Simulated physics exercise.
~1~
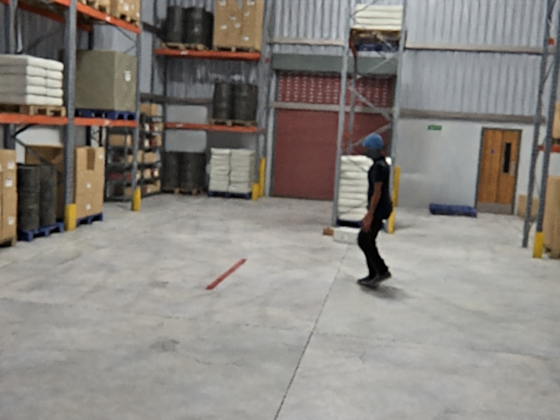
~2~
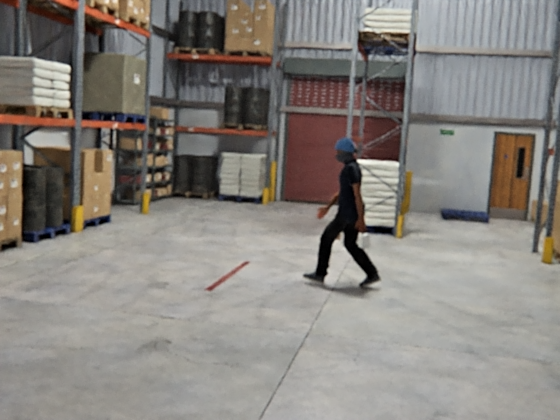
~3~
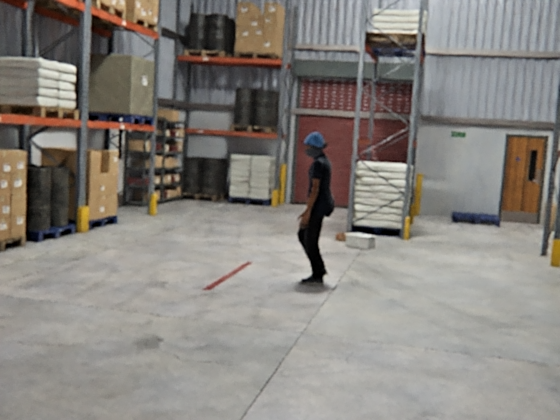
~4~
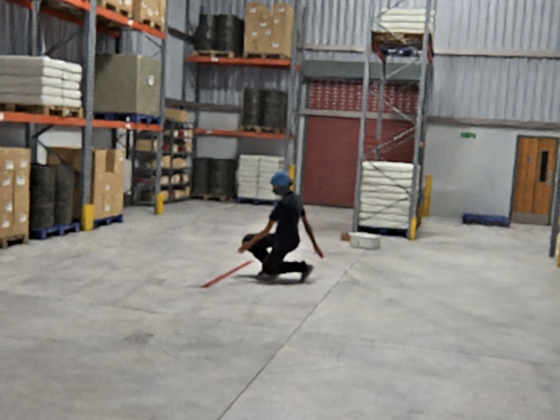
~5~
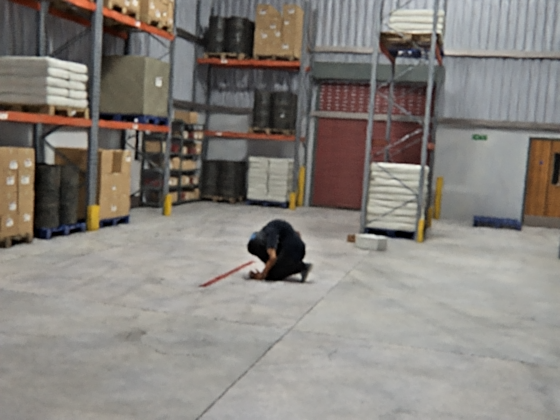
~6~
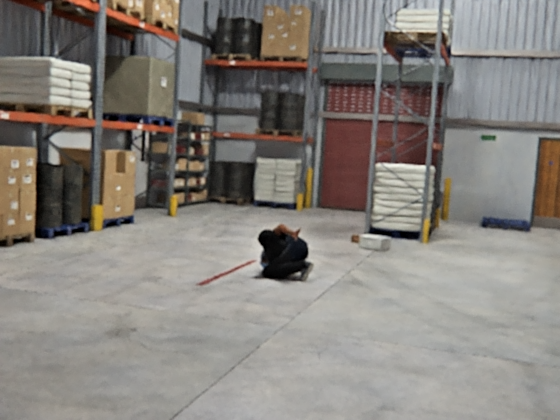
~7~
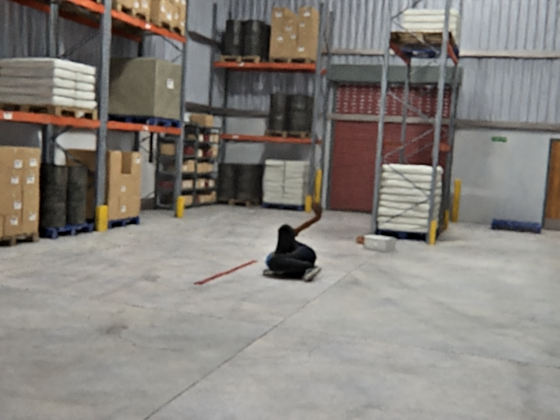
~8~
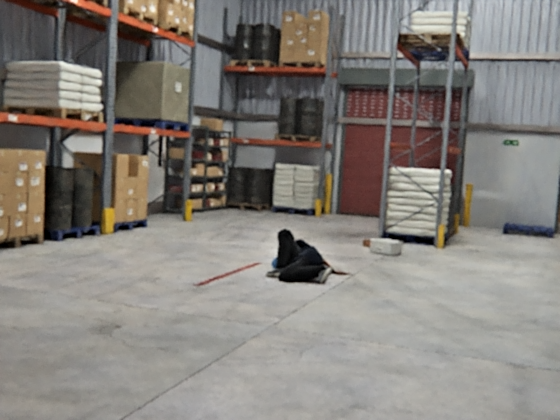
A person in dark clothes and a blue head covering walked left across a warehouse floor toward a red strip, dropped to their knees, folded forward and rolled over with an arm raised, ending up lying on the floor just short of the strip.
